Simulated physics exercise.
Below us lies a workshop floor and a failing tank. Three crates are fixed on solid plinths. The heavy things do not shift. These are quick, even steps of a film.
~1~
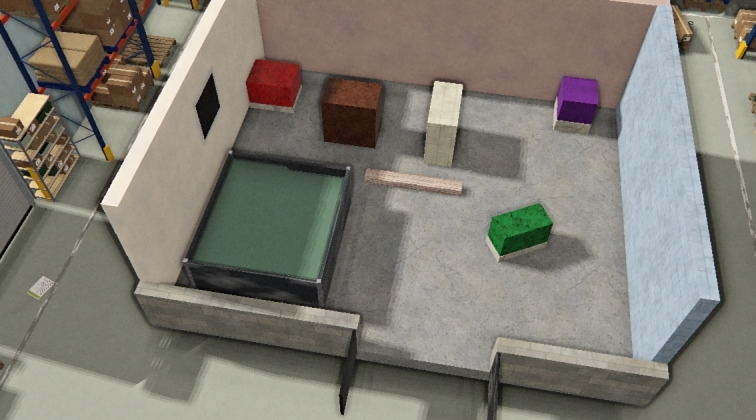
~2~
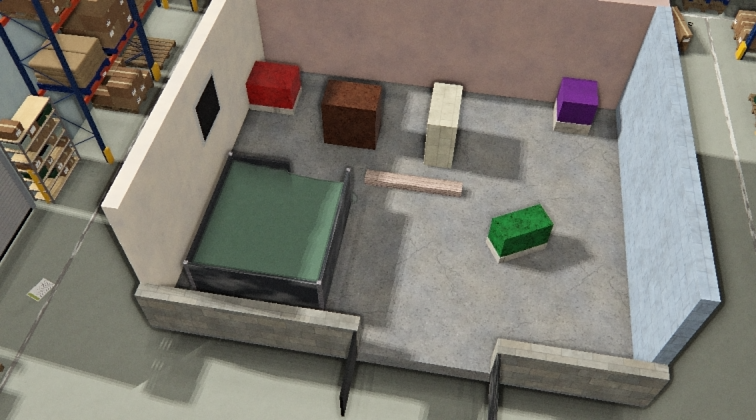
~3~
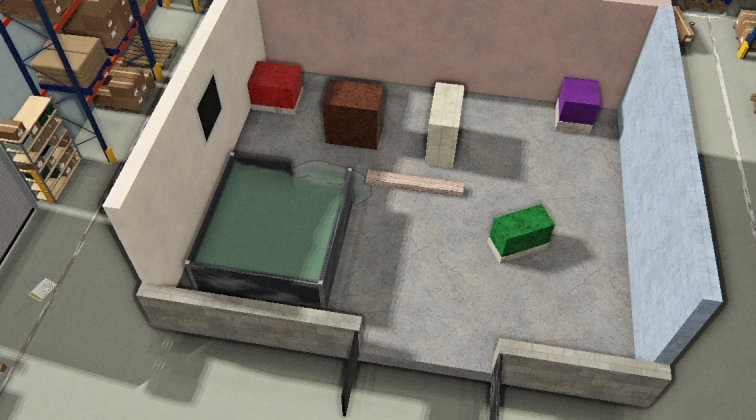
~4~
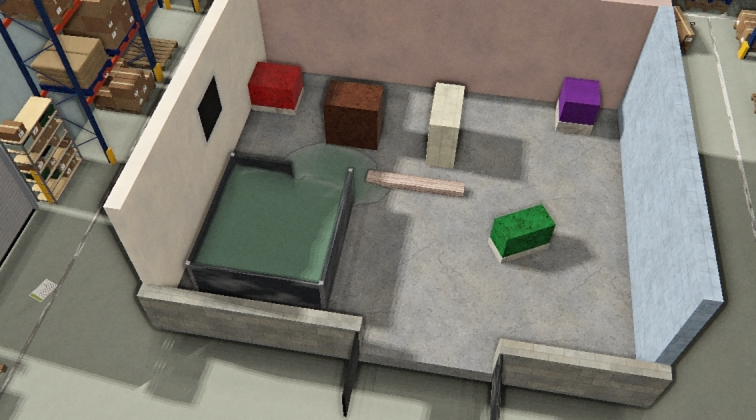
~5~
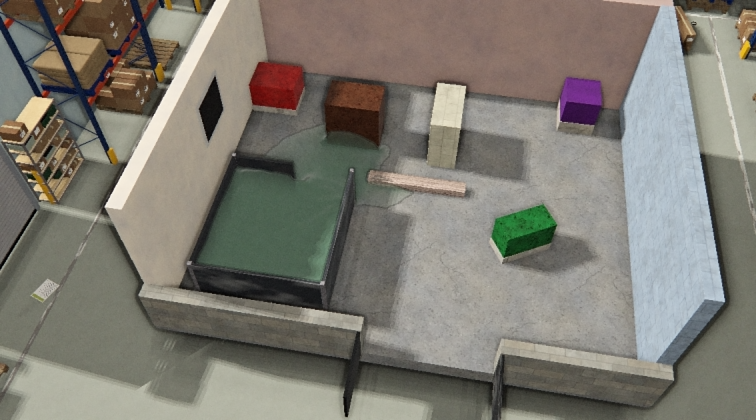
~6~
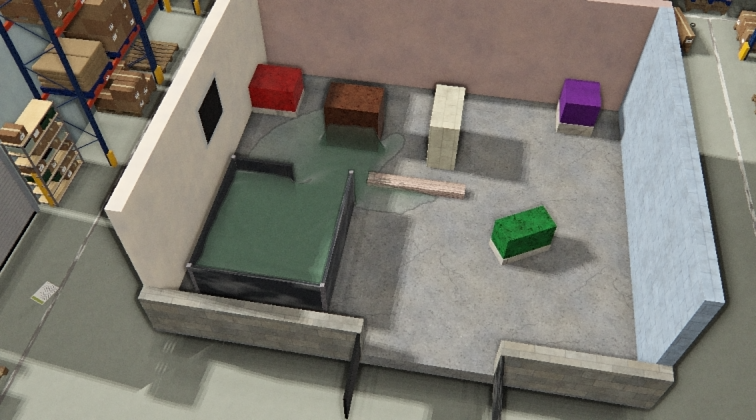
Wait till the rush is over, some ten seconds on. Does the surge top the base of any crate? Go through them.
One by one: The purple crate stays dry; the green crate stays dry; the red crate gets wet.
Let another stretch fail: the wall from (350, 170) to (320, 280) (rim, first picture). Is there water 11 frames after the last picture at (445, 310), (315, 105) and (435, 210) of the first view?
In turn: Flooded, free of water, awash.
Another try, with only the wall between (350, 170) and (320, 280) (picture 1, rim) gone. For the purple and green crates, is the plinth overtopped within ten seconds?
One by one: Purple crate ends up wet, green crate is soaked.
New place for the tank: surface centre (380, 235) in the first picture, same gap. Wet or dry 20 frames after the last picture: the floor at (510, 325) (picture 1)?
Verdict: Clear.
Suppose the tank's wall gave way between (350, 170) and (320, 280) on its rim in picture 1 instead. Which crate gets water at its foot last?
It is the one in red.
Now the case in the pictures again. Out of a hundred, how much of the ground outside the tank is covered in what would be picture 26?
I make it 60 per cent.
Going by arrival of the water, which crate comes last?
Last comes the purple crate.
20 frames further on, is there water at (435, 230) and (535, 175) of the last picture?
One after the other: Wet, wet.
A moment on, water covers 20 % of the floor; the purple crate not reached, the green crate not reached, the red crate water round its plinth.
Next, water covers 40 % of the floor; the purple crate not reached, the green crate water round its plinth, the red crate water round its plinth.
Then, water covers 60 % of the floor; the purple crate water round its plinth, the green crate water round its plinth, the red crate water round its plinth.
Later, water covers 80 % of the floor; the purple crate water round its plinth, the green crate water round its plinth, the red crate water round its plinth.
In the end, water covers 95 % of the floor; the purple crate stayed above the water, the green crate stayed above the water, the red crate was topped.
